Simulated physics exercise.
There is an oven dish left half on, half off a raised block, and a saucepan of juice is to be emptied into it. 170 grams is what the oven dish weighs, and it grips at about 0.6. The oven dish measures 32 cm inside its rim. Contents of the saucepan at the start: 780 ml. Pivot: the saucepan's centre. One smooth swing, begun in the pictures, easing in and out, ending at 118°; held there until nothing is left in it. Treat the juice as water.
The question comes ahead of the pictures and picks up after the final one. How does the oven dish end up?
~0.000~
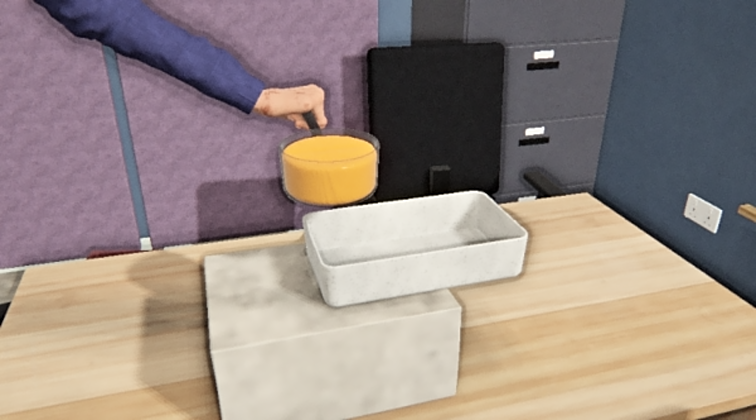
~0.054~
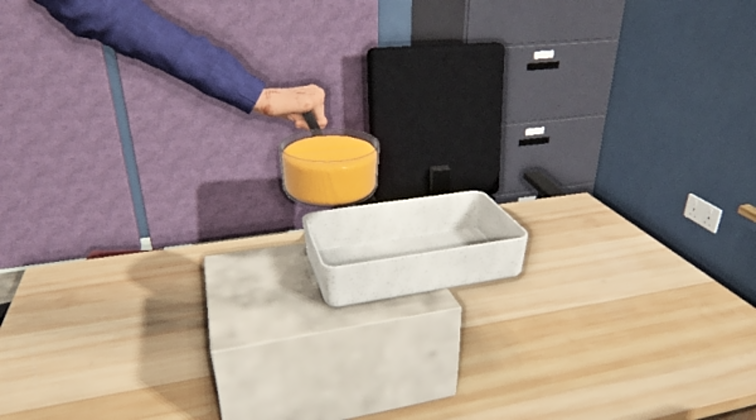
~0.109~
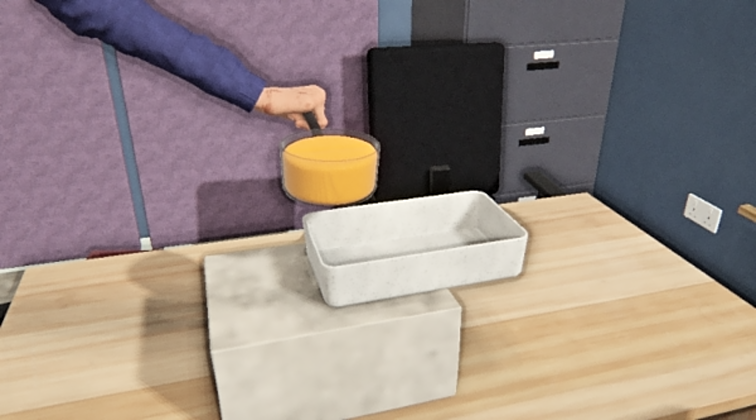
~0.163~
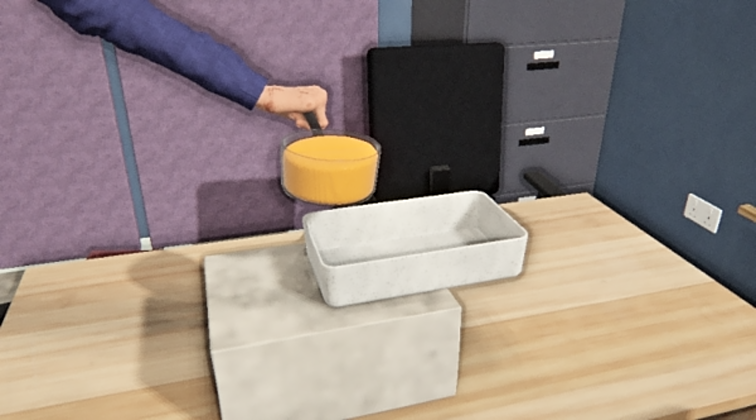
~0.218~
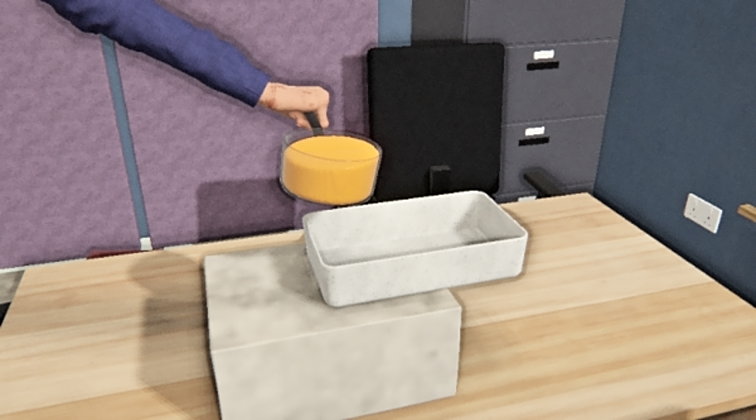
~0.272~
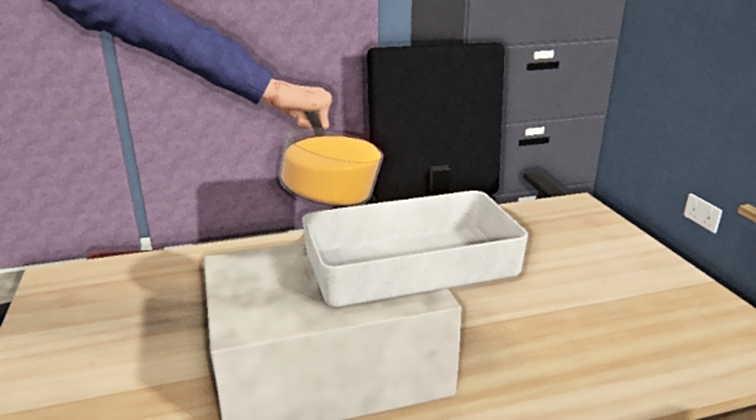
It stays in place.
By 0.70 s the tilt is 75° and 40 per cent is still to pour; the oven dish lies level with 28 per cent in it.
By 1.01 s the tilt is 111° and 4 per cent is still to pour; the oven dish lies level with 92 per cent in it.
By 1.34 s the tilt is 118° and 0 per cent is still to pour; the oven dish lies level with 99 per cent in it.
By 1.69 s the tilt is 118° and 0 per cent is still to pour; the oven dish lies level with 99 per cent in it.
At rest the oven dish lies level with 99 per cent in it.
